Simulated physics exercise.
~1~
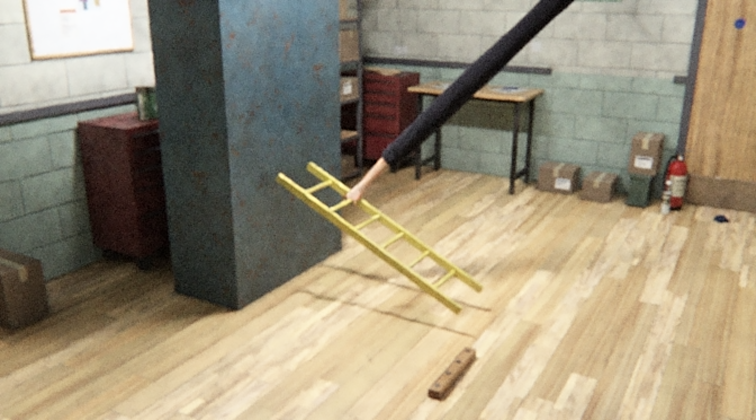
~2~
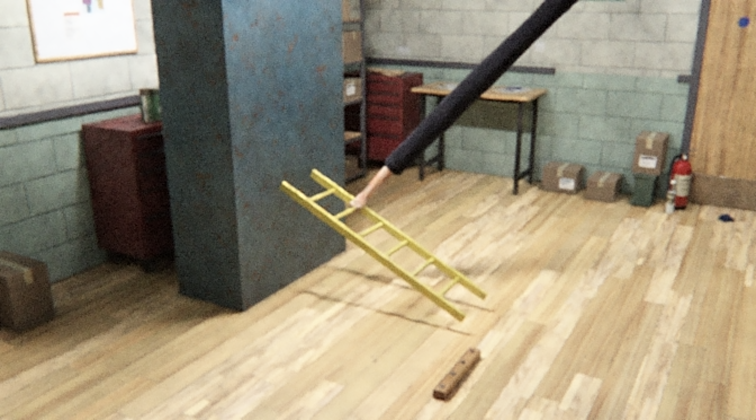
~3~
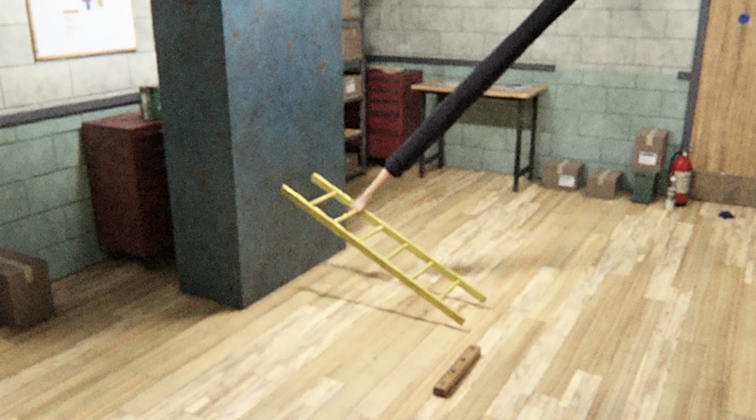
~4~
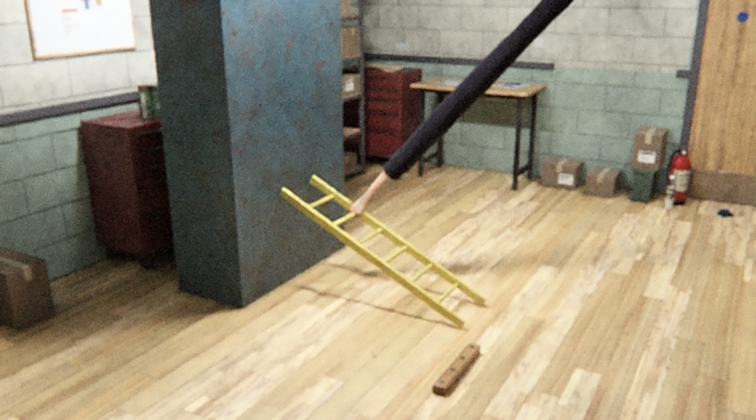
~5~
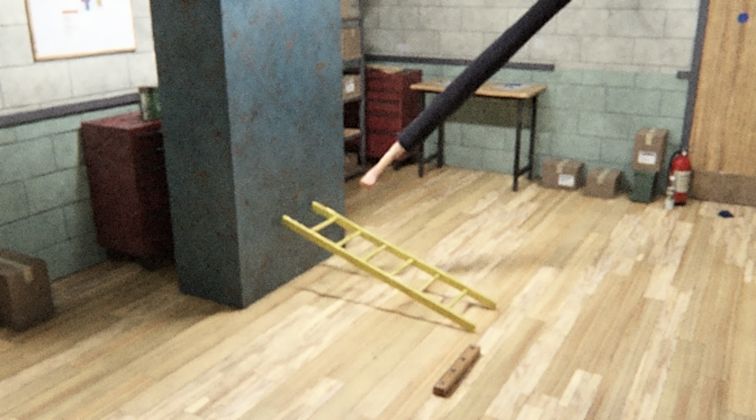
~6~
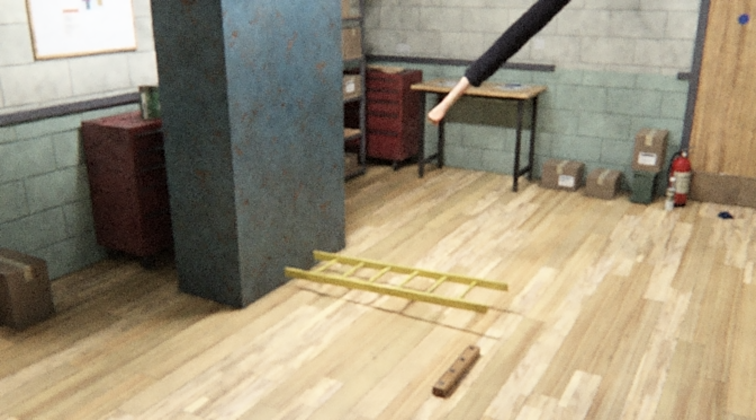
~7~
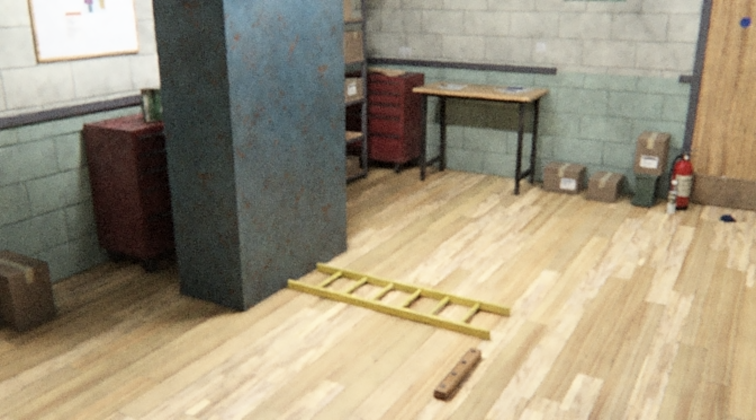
A yellow ladder, held at a slant by a hand with its lower end near a small wooden strip on the floor, dipped slightly, then dropped as the hand let go and drew away, ending up flat on the wooden floor beside the blue pillar.
